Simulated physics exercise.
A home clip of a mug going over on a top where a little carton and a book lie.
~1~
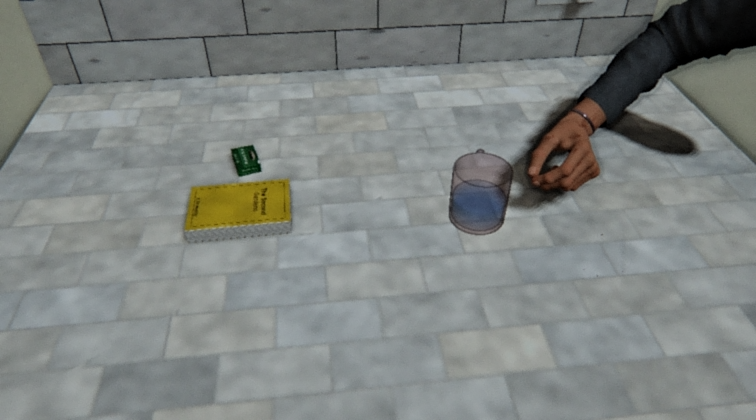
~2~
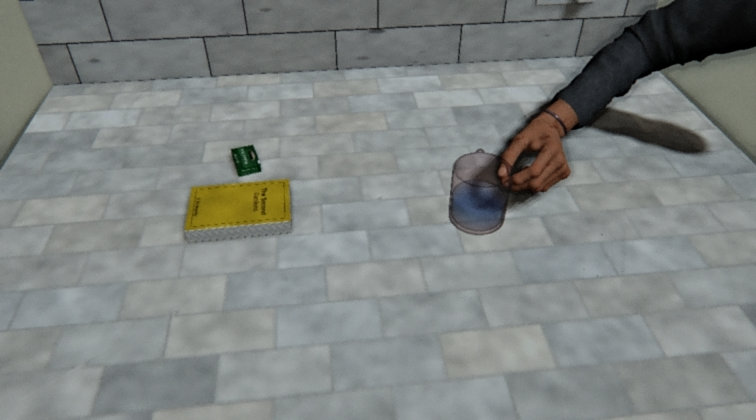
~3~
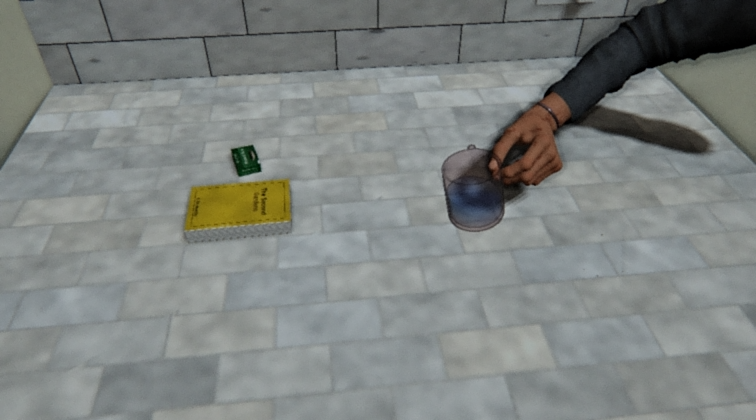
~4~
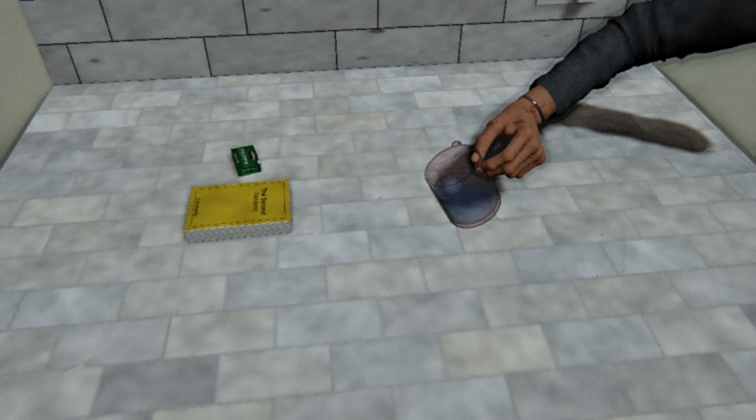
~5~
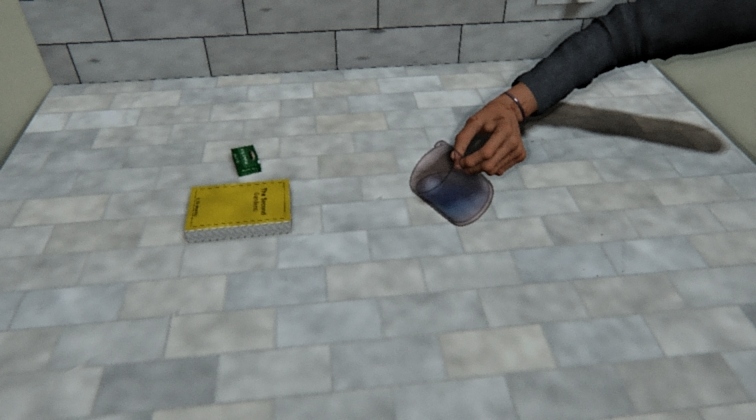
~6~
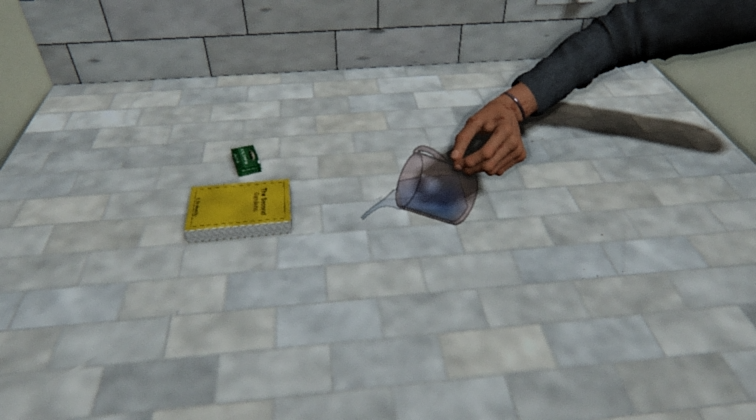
A clear mug holding some bluish liquid stands upright right of centre on a pale grey tiled top, seen from above at a fixed angle with a block wall behind. A yellow book lies to the left with a little green carton behind it. A dark-sleeved hand reaches in from the right and pushes the mug leftward, tilting it steeply until a thin stream leaves its rim.
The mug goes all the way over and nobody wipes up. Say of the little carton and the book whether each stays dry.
The little carton is reached and the book is reached.
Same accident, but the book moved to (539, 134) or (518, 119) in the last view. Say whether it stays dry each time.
At the first place it remains untouched, at the second it stays dry.
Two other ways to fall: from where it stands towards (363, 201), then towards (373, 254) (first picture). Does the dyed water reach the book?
One: It gets wet. Two: It ends up in the puddle.
Next, the puddle covers about as much as a plate; the little carton is clear of it; the book is in it.
After that, the puddle covers about as much as a big tray; the little carton is in it; the book is in it.
Finally, the puddle covers about as much as a big tray; the little carton is in it; the book is in it.
